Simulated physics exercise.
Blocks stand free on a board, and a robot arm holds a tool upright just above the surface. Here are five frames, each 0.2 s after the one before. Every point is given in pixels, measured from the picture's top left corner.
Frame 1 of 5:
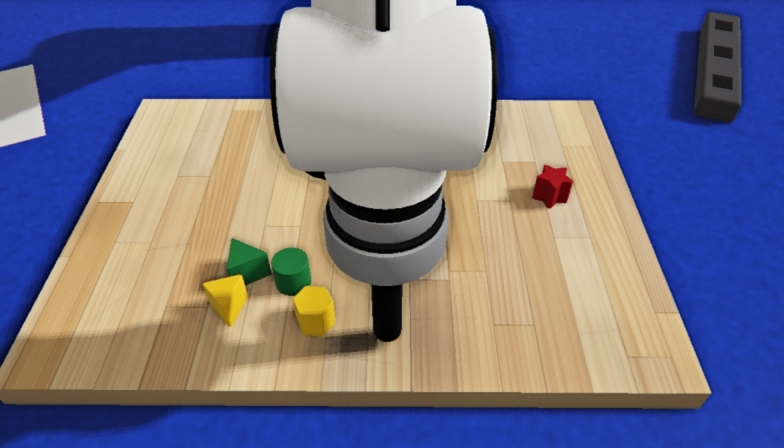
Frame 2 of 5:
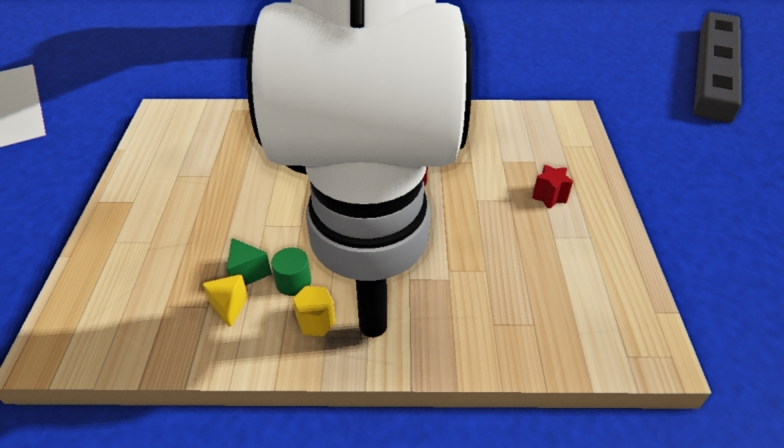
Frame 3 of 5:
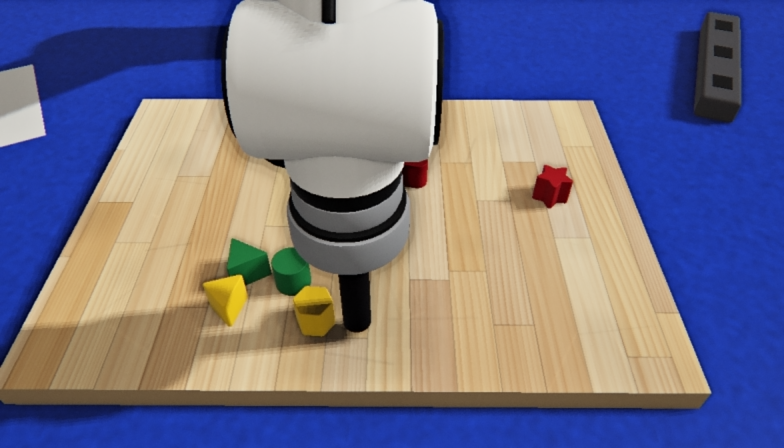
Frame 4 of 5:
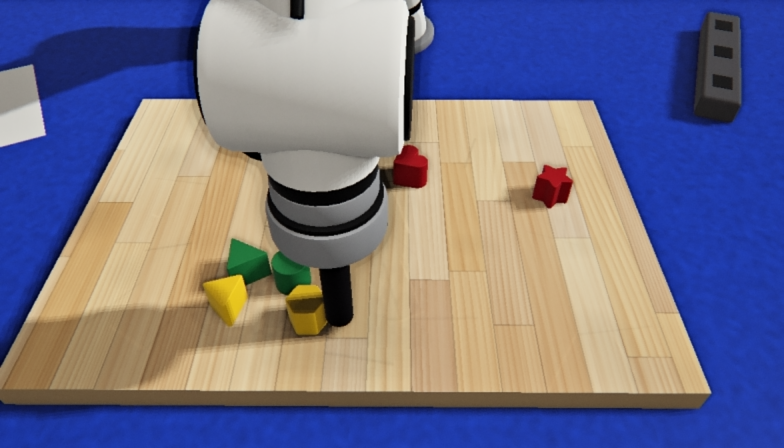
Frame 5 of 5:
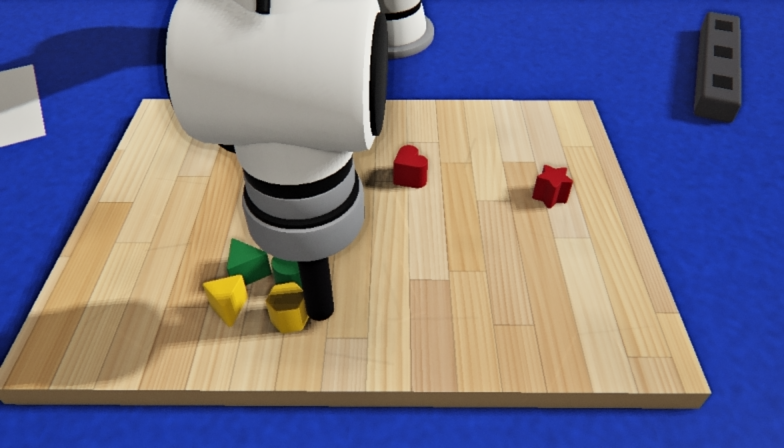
The clip shows a robot arm moving its upright black tool leftward over a wooden board, then pushing a yellow hexagonal block a short way left, while the green, red and other yellow blocks stay still.
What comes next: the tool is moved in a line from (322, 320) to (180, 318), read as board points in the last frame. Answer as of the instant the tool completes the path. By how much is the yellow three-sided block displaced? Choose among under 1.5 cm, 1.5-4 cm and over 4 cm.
Net shift: Above 4 cm.
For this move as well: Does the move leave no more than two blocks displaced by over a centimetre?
The answer is yes.
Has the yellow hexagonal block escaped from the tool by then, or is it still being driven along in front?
When the path ends, it will sit ahead of the tool.
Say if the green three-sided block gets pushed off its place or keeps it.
The result: It stays put.
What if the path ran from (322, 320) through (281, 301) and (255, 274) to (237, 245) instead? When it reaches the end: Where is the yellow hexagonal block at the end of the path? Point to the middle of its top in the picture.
The middle of its top is at (243, 294).
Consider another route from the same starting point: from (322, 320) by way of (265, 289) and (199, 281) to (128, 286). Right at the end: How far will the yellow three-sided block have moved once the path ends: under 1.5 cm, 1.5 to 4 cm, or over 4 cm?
Below 1.5 cm.
What follows on the original path. One third of the way, tool (272, 309); yellow three-sided block (211, 287); yellow hexagonal block (236, 298).
Two thirds of the way, tool (224, 309); yellow three-sided block (173, 282), turned 40° clockwise; yellow hexagonal block (187, 301), turned 25° anticlockwise.
At the end, tool (176, 309); yellow three-sided block (150, 274), turned 65° clockwise; green three-sided block still; yellow hexagonal block (137, 300), turned 20° anticlockwise; green round block still.
